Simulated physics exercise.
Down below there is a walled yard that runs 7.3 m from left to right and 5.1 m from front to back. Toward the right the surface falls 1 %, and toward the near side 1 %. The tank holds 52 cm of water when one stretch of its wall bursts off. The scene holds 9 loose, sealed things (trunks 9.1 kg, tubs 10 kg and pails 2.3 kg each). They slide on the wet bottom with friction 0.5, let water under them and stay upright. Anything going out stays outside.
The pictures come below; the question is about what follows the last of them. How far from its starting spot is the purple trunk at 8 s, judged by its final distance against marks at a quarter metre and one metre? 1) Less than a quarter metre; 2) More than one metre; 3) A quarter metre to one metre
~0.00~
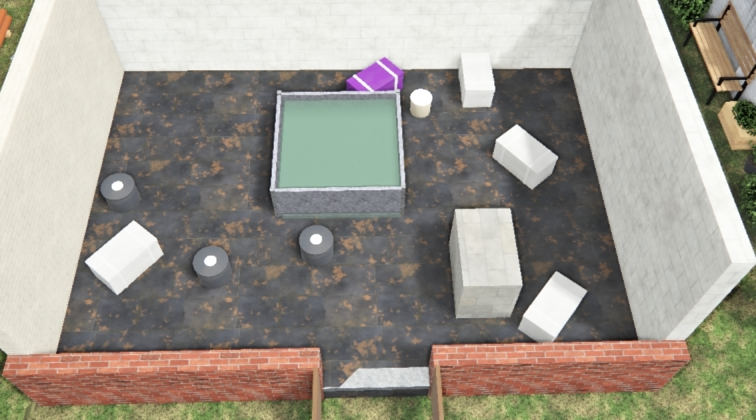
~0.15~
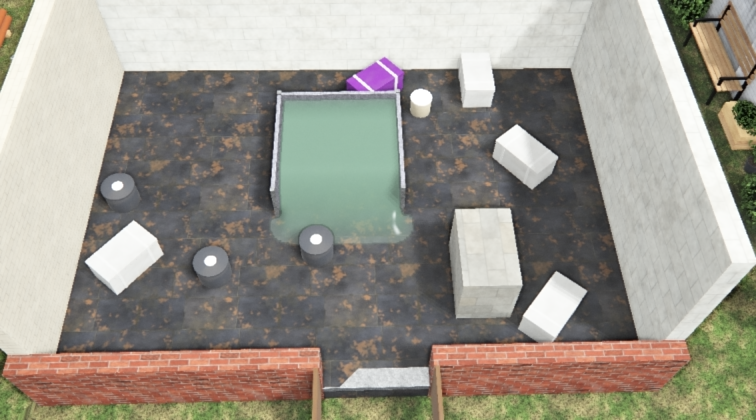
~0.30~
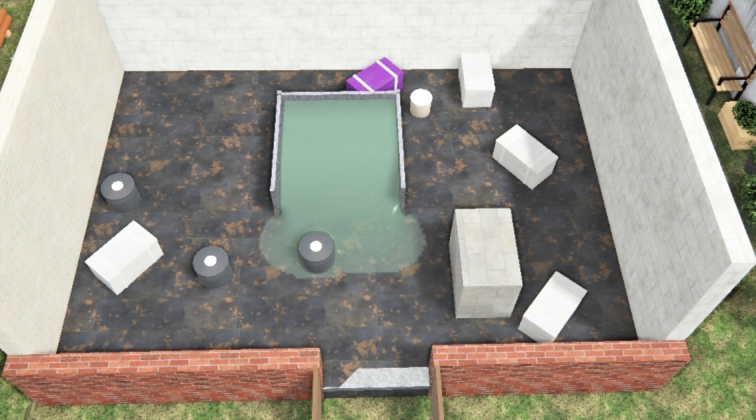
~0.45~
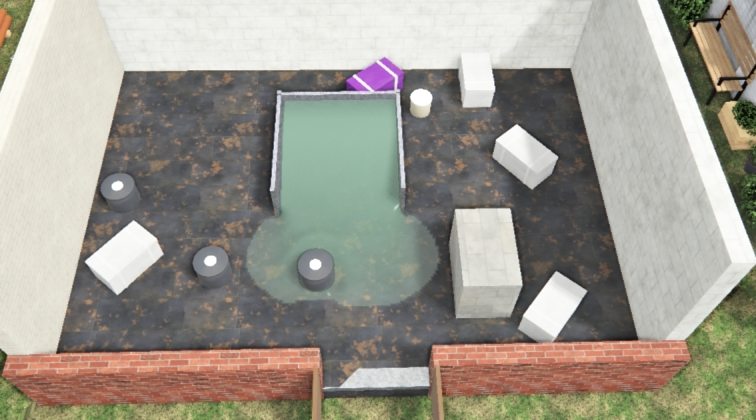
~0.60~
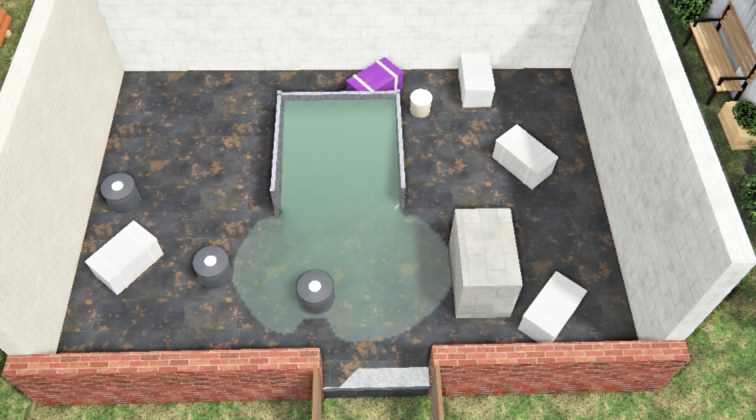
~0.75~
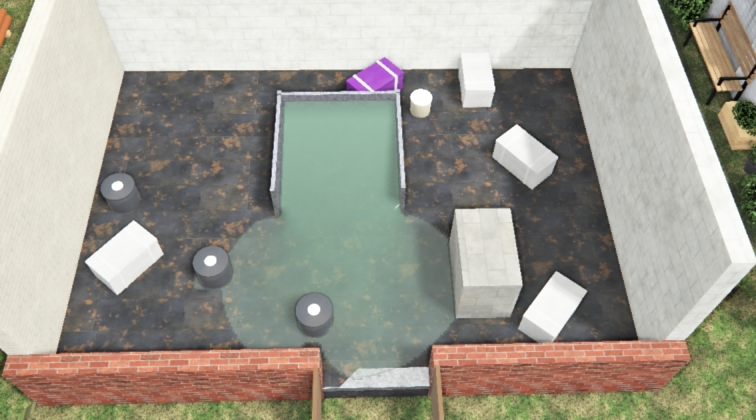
The answer is 1.
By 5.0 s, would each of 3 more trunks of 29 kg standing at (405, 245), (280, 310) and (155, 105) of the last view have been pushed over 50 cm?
From first to last: Surpasses it, surpasses it, does not reach it.
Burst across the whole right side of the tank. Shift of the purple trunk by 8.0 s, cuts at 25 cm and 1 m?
Under that change, the purple trunk covers a big distance.
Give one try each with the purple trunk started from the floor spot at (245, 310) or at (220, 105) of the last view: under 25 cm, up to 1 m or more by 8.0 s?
Results, in order: Borne far off, then essentially stationary.
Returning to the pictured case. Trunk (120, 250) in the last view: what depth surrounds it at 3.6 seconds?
Depth: Near 5 cm.
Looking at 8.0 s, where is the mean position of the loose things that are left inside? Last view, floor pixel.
At about (371, 158).
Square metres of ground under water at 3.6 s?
I'd put it close to 18 m2.
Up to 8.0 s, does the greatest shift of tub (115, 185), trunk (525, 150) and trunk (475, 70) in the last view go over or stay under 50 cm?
Well, going one by one, it's not that far, not that far and not that far.
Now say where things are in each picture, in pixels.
The purple trunk at (375, 76), on the bottom; 2.9 m2 under water; 0 of 9 have shifted, in the first picture.
The purple trunk at (375, 76), on the bottom; water covers 3.7 m2; 0 of 9 have shifted, in the second picture.
The purple trunk at (375, 76), on the bottom; water covers 4.5 m2; 1 of 9 have shifted, in the third picture.
The purple trunk at (375, 76), on the bottom; water covers 5.8 m2; 1 of 9 have shifted, in the fourth picture.
The purple trunk at (375, 76) rests on the ground; water covers 7.2 m2; 1 of 9 have shifted, in the fifth picture.
The purple trunk at (375, 76), on the bottom; 8.6 m2 under water; 1 of 9 have shifted, in the sixth picture.
After 1.6 s the purple trunk is near (375, 76), 0.0 m from its start, aground; 0 of 9 are out; 1 afloat.
After 3.6 s the purple trunk is near (375, 76), 0.0 m from its start, aground; 1 of 9 are out; 1 afloat.
After 5.6 s the purple trunk is near (375, 76), 0.0 m from its start, aground; 1 of 9 are out; 0 afloat.
After 8.0 s the purple trunk is near (375, 76), 0.0 m from its start, aground; 1 of 9 are out; 1 afloat.
